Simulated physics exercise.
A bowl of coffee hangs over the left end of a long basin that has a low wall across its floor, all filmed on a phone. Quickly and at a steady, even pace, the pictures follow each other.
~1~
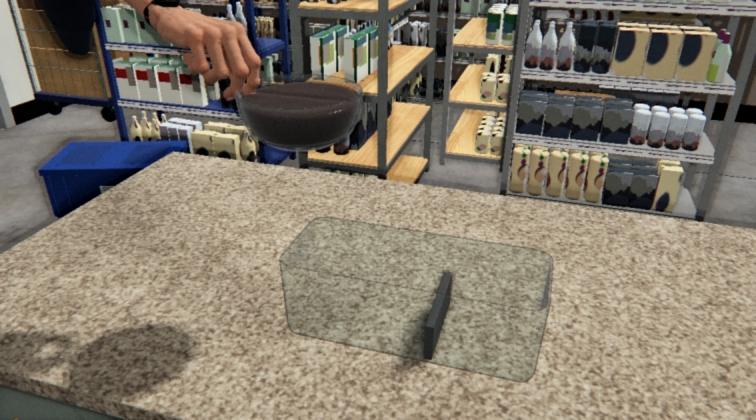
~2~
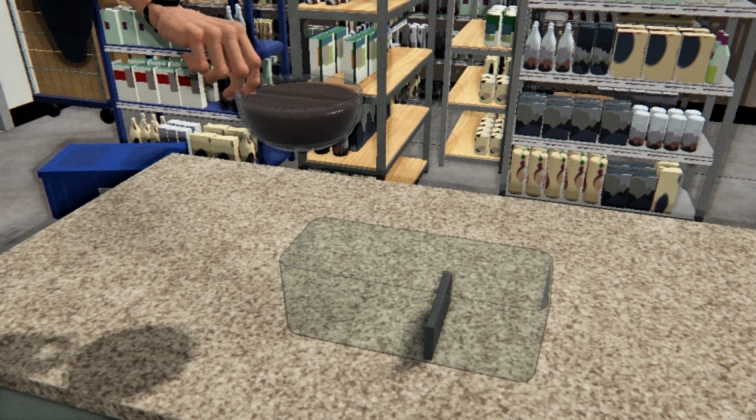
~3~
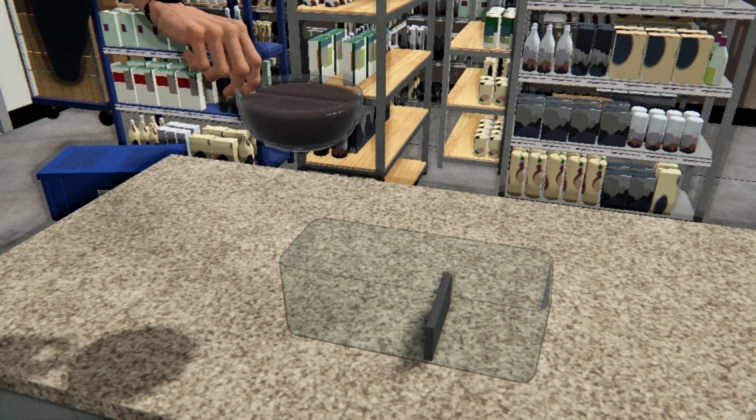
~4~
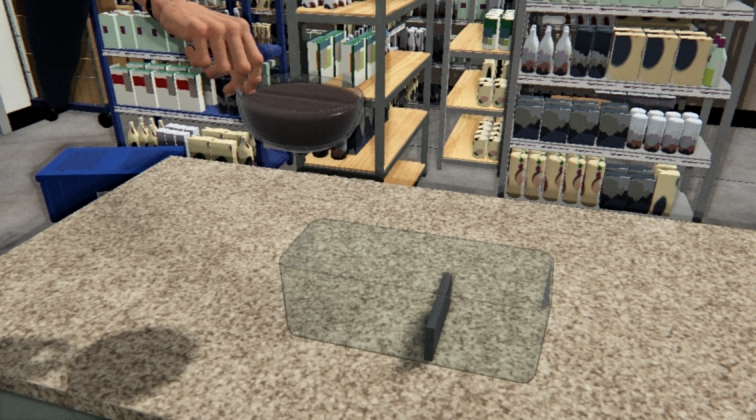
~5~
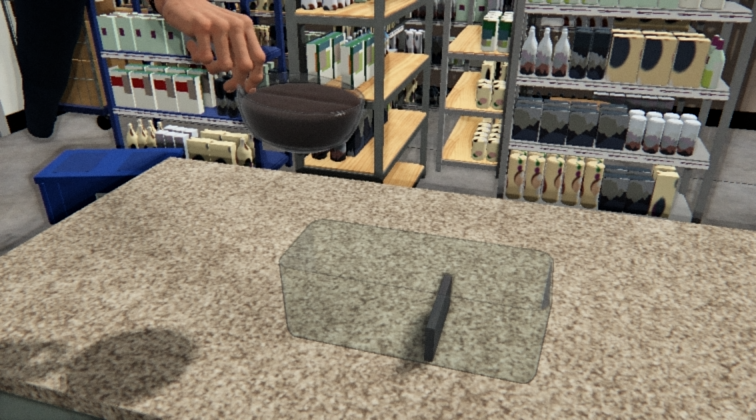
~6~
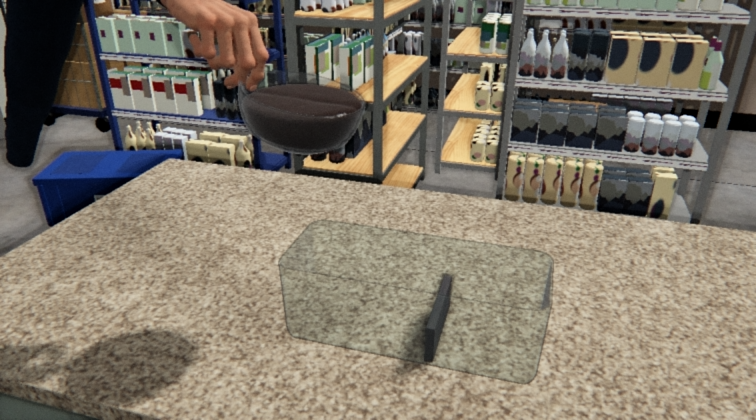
A hand held a glass bowl of dark coffee above a speckled counter, over the left end of a clear basin with a low dark wall, then gradually tilted it slightly to the right.
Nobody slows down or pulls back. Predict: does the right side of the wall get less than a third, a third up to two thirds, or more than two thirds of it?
It gets less than a third.
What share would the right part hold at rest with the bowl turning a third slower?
Around 5 percent ends up there.
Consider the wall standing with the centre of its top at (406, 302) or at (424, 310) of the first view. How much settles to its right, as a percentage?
First try 60 per cent, second try 40 per cent.
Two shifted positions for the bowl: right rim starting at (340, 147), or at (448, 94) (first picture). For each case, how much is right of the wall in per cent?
Roughly 5 % the first time and roughly 90 % the second.
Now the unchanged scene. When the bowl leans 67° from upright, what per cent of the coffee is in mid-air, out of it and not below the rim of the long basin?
50 %.
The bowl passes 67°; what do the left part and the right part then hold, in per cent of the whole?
Left: Some 15 %. Right: Some 0 %.
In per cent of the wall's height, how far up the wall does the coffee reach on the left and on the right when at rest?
Near 50 in a hundred to the left, 0 to the right.
A moment on, the bowl is tipped part way and 38 per cent is still to pour, 15 is left of the wall and 0 right of it.
Next, the bowl is tipped on its side and 3 per cent is still to pour, 86 is left of the wall and 1 right of it.
Then the bowl is tipped right over and 0 per cent is still to pour, 94 is left of the wall and 3 right of it.
Later the bowl is tipped right over and 0 per cent is still to pour, 94 is left of the wall and 4 right of it.
At rest 94 per cent lies left of the wall, 4 right of it and 3 outside.
